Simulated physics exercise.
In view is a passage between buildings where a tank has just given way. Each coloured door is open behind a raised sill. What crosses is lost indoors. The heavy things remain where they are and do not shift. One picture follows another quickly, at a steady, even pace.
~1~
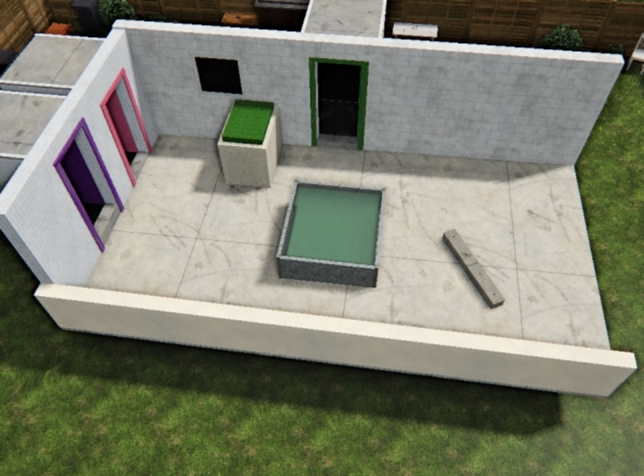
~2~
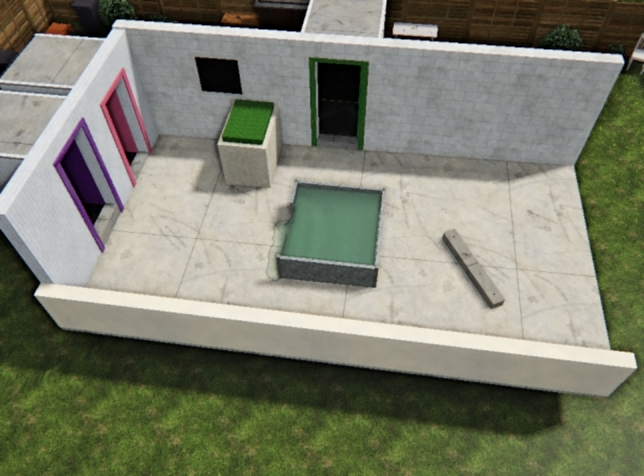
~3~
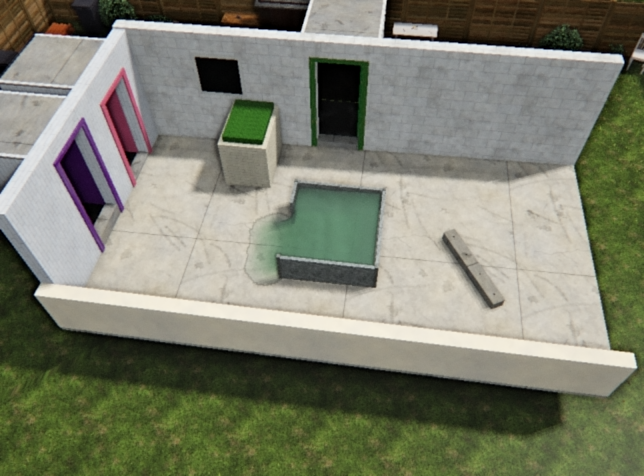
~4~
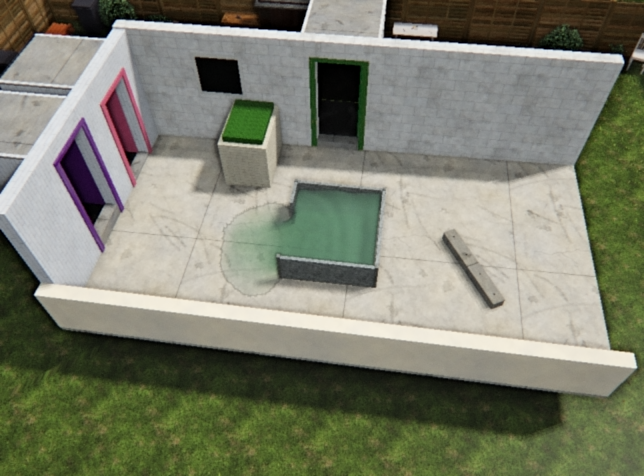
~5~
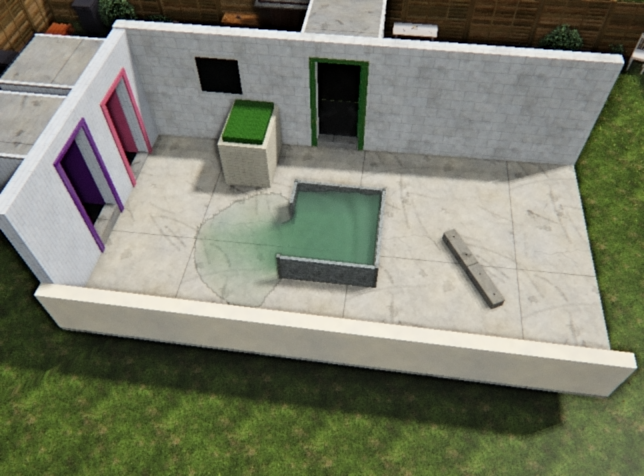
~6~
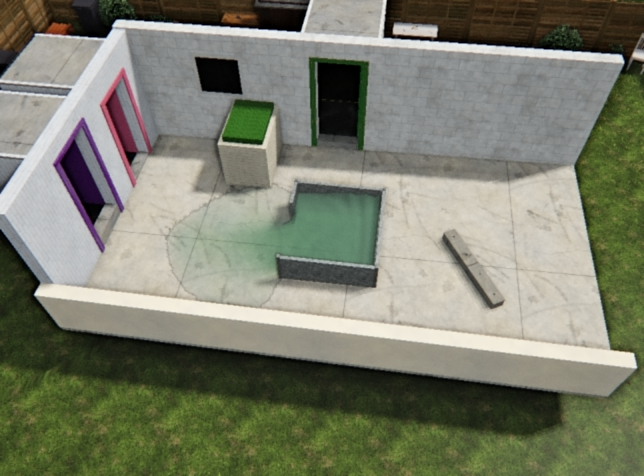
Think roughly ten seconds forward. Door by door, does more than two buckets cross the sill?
In the end the purple door keeps it to two buckets. The pink door lets in beyond two buckets. The green door keeps it to two buckets.
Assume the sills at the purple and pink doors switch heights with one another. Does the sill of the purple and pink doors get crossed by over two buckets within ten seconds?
Results - purple door crosses the line, pink door fails to reach it.
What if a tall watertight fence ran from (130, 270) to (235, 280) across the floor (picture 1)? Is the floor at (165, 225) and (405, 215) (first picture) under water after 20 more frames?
Submerged, then untouched.
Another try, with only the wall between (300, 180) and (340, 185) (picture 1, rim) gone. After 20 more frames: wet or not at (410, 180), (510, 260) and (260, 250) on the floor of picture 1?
Listed order gives sopping; left alone; sopping.
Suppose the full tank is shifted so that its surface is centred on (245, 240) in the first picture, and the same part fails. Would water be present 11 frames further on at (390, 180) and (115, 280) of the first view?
In the order asked: Unreached, then waterlogged.
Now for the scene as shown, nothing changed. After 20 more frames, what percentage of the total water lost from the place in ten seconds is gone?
I'd put it near 20 in a hundred.
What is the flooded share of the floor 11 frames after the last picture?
It comes to roughly 30 in a hundred.
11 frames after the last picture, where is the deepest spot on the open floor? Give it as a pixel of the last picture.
Pointing at (83, 293).
A moment on, water covers 25 % of the floor; the purple door wet at the sill, nothing in, the pink door not reached, the green door not reached.
Next, water covers 30 % of the floor; the purple door wet at the sill, nothing in, the pink door under two buckets in, the green door not reached.
Then, water covers 35 % of the floor; the purple door wet at the sill, nothing in, the pink door over two buckets in, the green door not reached.
Later, water covers 40 % of the floor; the purple door wet at the sill, nothing in, the pink door over two buckets in, the green door wet at the sill, nothing in.
In the end, water covers 45 % of the floor; the purple door wet at the sill, nothing in, the pink door far over two buckets in, the green door wet at the sill, nothing in.
